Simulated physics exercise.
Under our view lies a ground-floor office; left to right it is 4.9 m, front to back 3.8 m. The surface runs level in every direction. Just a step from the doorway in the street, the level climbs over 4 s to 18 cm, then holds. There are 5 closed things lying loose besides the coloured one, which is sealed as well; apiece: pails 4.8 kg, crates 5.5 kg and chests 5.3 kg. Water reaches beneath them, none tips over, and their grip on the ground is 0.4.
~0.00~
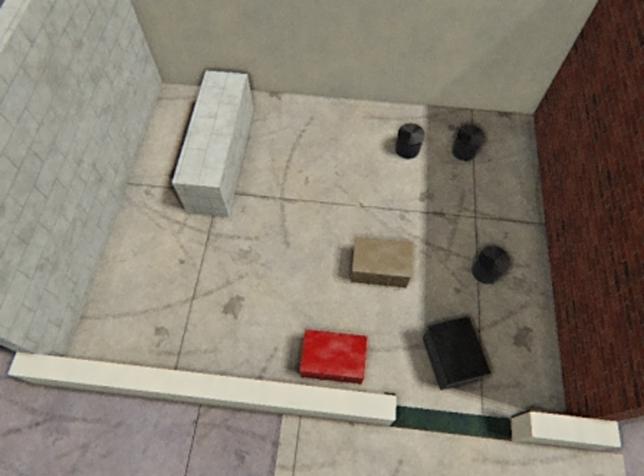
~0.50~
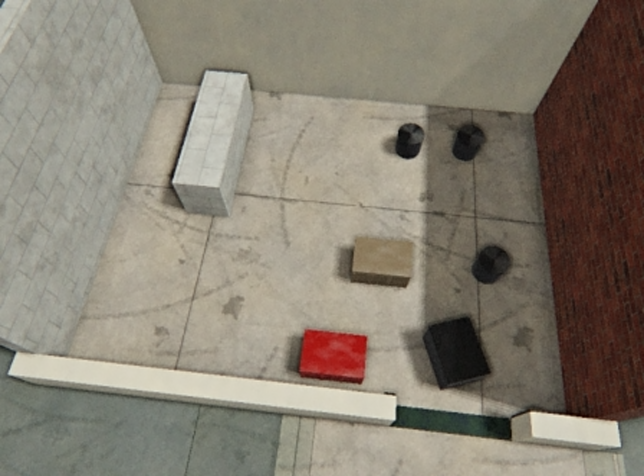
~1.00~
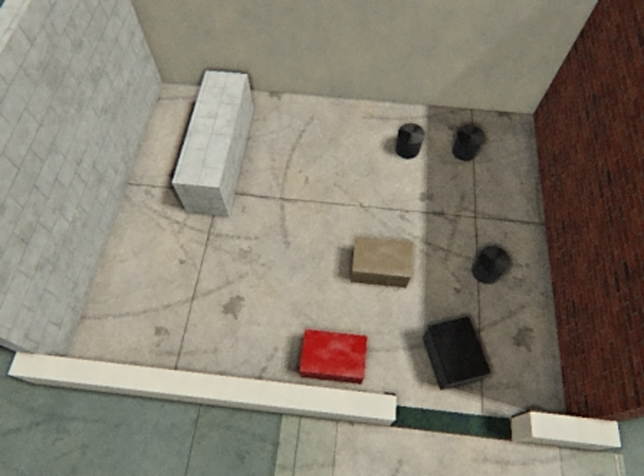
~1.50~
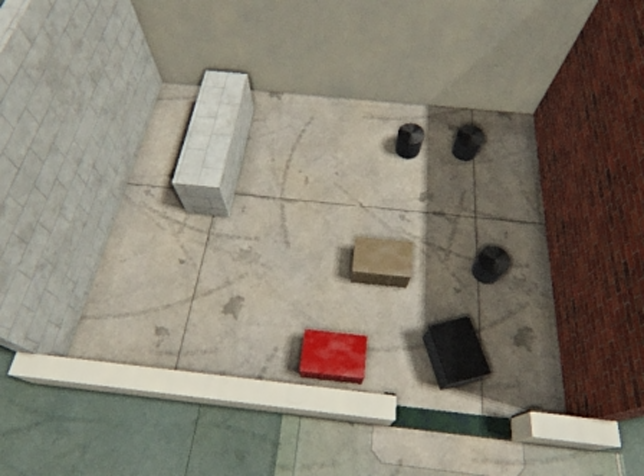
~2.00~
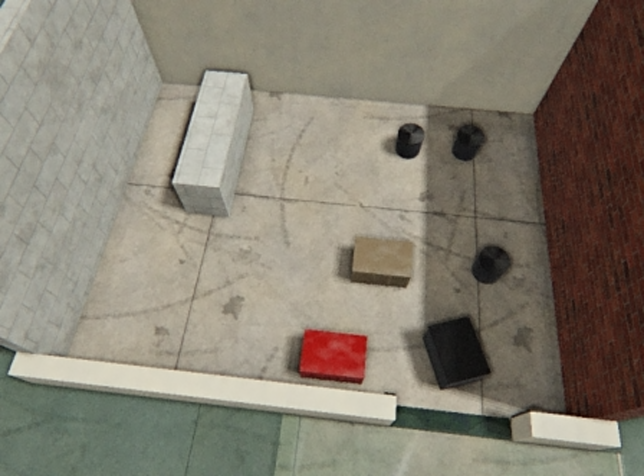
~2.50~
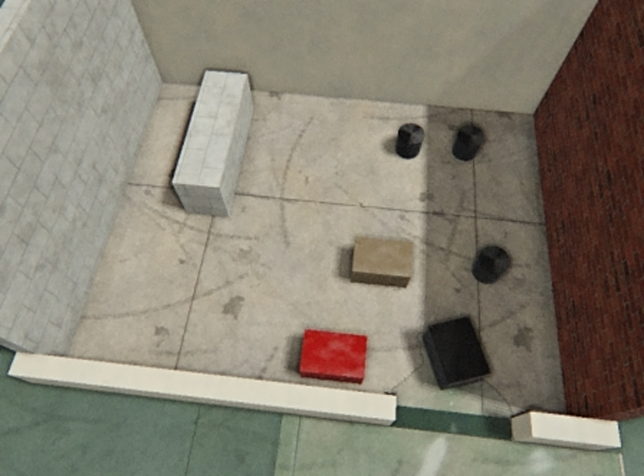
To begin with, a red box, a tan box, a black box and three dark round objects sit in a walled room while the ground outside turns from purplish grey to murky green. Greenish water then spreads over the pale paving by the doorway, and everything inside stays still.
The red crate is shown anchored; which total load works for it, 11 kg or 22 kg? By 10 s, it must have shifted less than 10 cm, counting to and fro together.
11 kg already.
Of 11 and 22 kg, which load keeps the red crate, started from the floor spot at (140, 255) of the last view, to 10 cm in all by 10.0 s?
Result: Both pass.
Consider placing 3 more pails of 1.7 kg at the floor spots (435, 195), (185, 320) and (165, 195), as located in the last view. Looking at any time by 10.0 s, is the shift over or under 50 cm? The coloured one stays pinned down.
Answer by position: Outside the range; inside the range; inside the range.
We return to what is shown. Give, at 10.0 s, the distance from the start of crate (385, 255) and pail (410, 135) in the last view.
In that order: 250 cm, 150 cm.
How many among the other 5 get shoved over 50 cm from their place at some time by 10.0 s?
It adds up to 4.
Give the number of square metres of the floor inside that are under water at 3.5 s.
Flooded: Near 2.0 m2.
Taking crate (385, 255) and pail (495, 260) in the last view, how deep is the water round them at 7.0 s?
Depth approx. 3 cm / 6 cm.
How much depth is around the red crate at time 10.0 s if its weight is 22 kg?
Something like 1 centimetres.
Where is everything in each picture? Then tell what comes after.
The red crate at (334, 353), on the bottom; 0.0 m2 under water; 0 of 6 have shifted, in the first picture.
The red crate at (334, 353), on the bottom; 0.0 m2 under water; 0 of 6 have shifted, in the second picture.
The red crate at (334, 353), on the bottom; 0.0 m2 under water; 0 of 6 have shifted, in the third picture.
The red crate at (334, 353), on the bottom; 0.0 m2 under water; 0 of 6 have shifted, in the fourth picture.
The red crate at (334, 353) rests on the ground; water covers 0.0 m2; 0 of 6 have shifted, in the fifth picture.
The red crate at (334, 353) rests on the ground; water covers 0.3 m2; 0 of 6 have shifted, in the sixth picture.
After 3.5 s the red crate would be 0 cm from its start with 11 kg and 0 cm from its start with 22 kg; 0 cm of water round it then.
After 4.5 s the red crate would be 0 cm from its start with 11 kg and 0 cm from its start with 22 kg; 1 cm of water round it then.
After 7.0 s the red crate would be 0 cm from its start with 11 kg and 0 cm from its start with 22 kg; 1 cm of water round it then.
After 10.0 s the red crate would be 0 cm from its start with 11 kg and 0 cm from its start with 22 kg; 1 cm of water round it then.
